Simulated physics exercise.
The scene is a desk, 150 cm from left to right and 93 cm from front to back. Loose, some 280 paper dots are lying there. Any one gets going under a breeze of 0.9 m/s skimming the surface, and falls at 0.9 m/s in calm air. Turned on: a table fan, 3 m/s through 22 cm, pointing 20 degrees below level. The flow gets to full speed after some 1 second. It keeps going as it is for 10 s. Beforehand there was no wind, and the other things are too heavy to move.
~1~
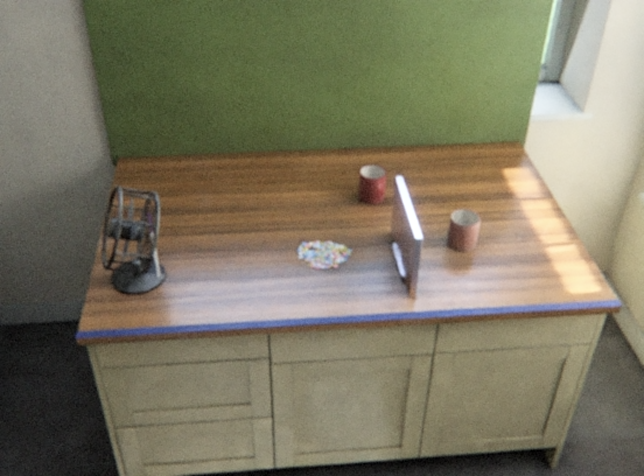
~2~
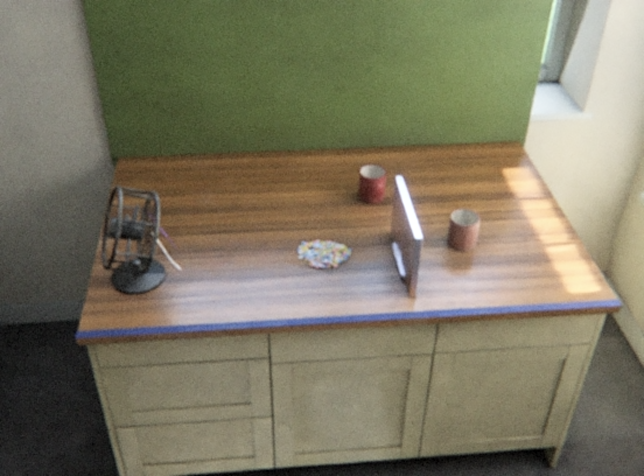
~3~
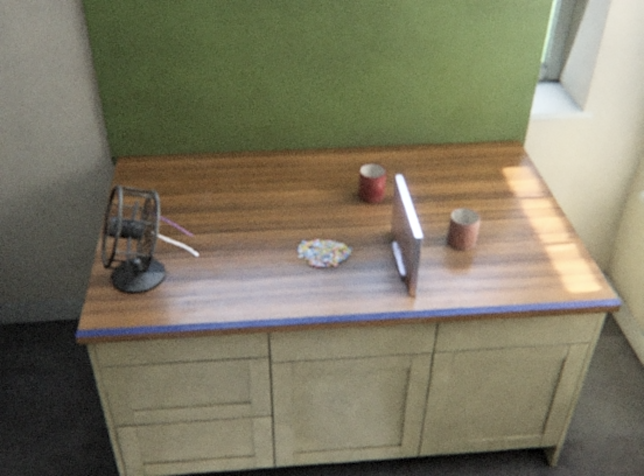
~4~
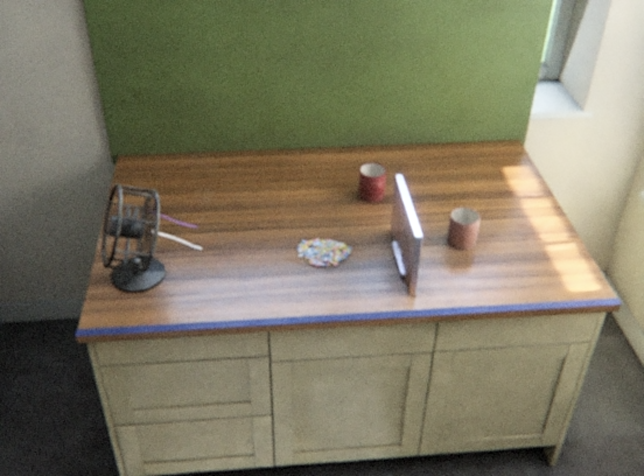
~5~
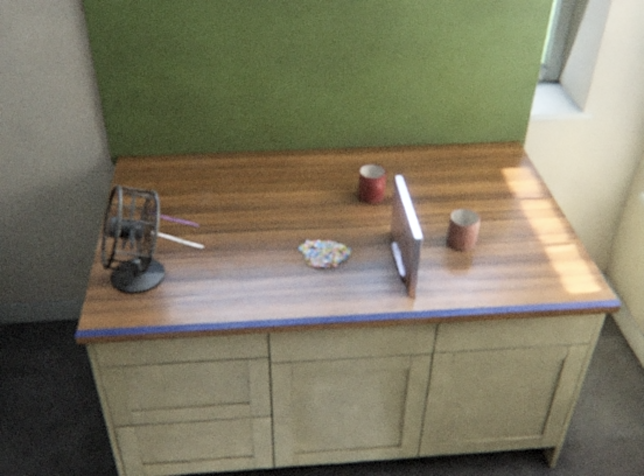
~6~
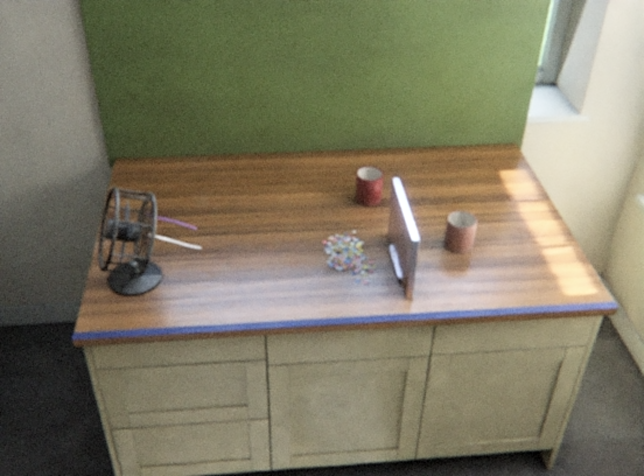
Ribbons on a small fan at the left of a desk fluttered out to the right, and then most of the colorful paper dots, still until then, scattered rightward toward an upright laptop.
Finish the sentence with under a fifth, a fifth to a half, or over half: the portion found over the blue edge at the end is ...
The portion found there is a fifth to a half.
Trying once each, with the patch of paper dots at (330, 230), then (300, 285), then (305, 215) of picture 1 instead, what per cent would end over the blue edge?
Roughly 0 %, then 100 %, then 0 %.
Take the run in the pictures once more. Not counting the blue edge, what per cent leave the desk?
That works out to near 60 per cent.
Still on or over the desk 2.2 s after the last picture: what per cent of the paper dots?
Around 20 %.
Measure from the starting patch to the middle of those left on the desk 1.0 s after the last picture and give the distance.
It comes to near 20 cm.
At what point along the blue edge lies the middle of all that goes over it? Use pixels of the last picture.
I'd point to somewhere near (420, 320).
Then, 1.0 s after the last picture, 66 % are on the move or not yet settled, 23 % are over the blue edge; the middle of those still in play is near (409, 214).
Then, 2.2 s after the last picture, 19 % are on the move or not yet settled, 26 % are over the blue edge; the middle of those still in play is near (389, 254).
Then, 4.6 s after the last picture, 7 % are on the move or not yet settled, 31 % are over the blue edge.
Then, 9.1 s after the last picture, at the end, 34 % are over the blue edge.
